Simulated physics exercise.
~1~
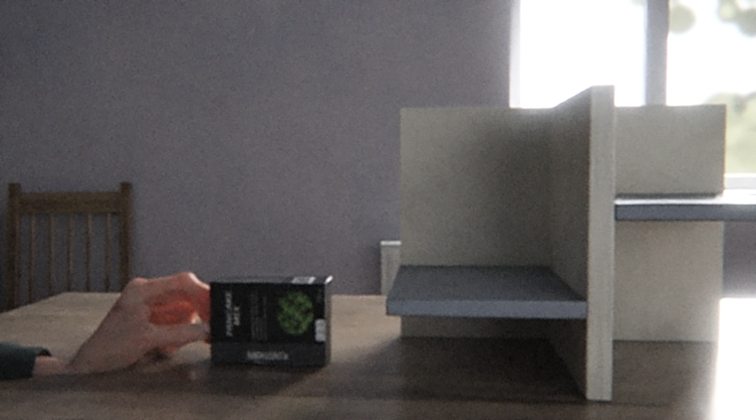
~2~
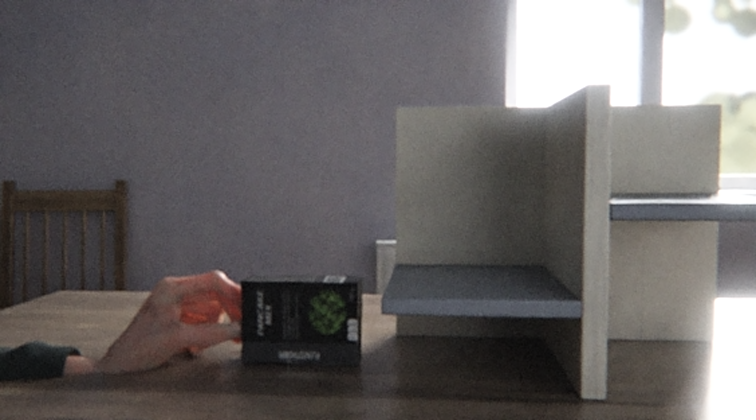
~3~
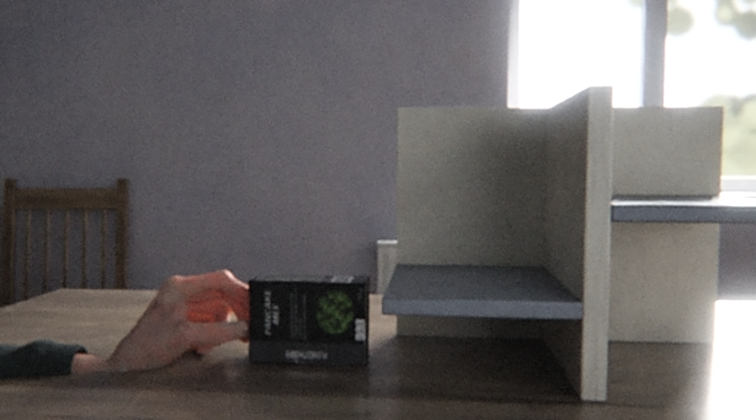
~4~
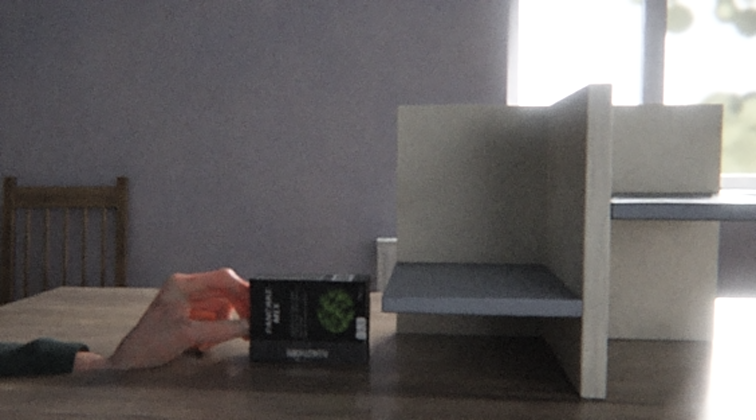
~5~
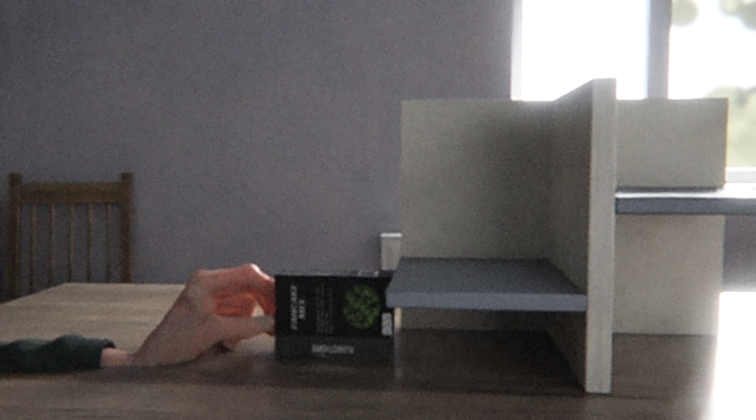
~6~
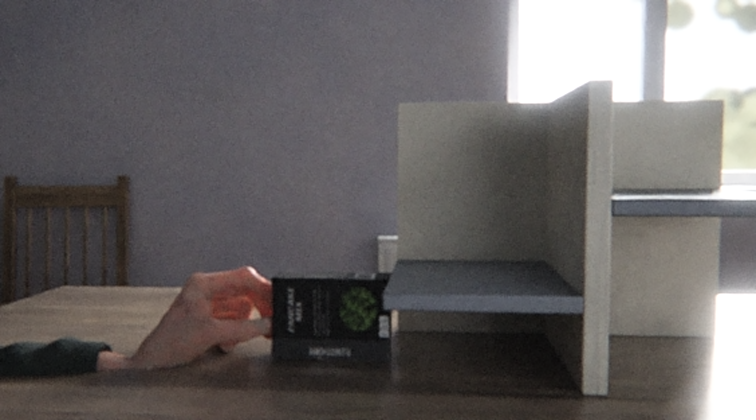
We see a hand pushing a black packet lying on its side rightward across a wooden table toward a small rack with grey shelves. The packet reaches the opening beneath the lower left shelf and stops at its edge, the hand still against it.
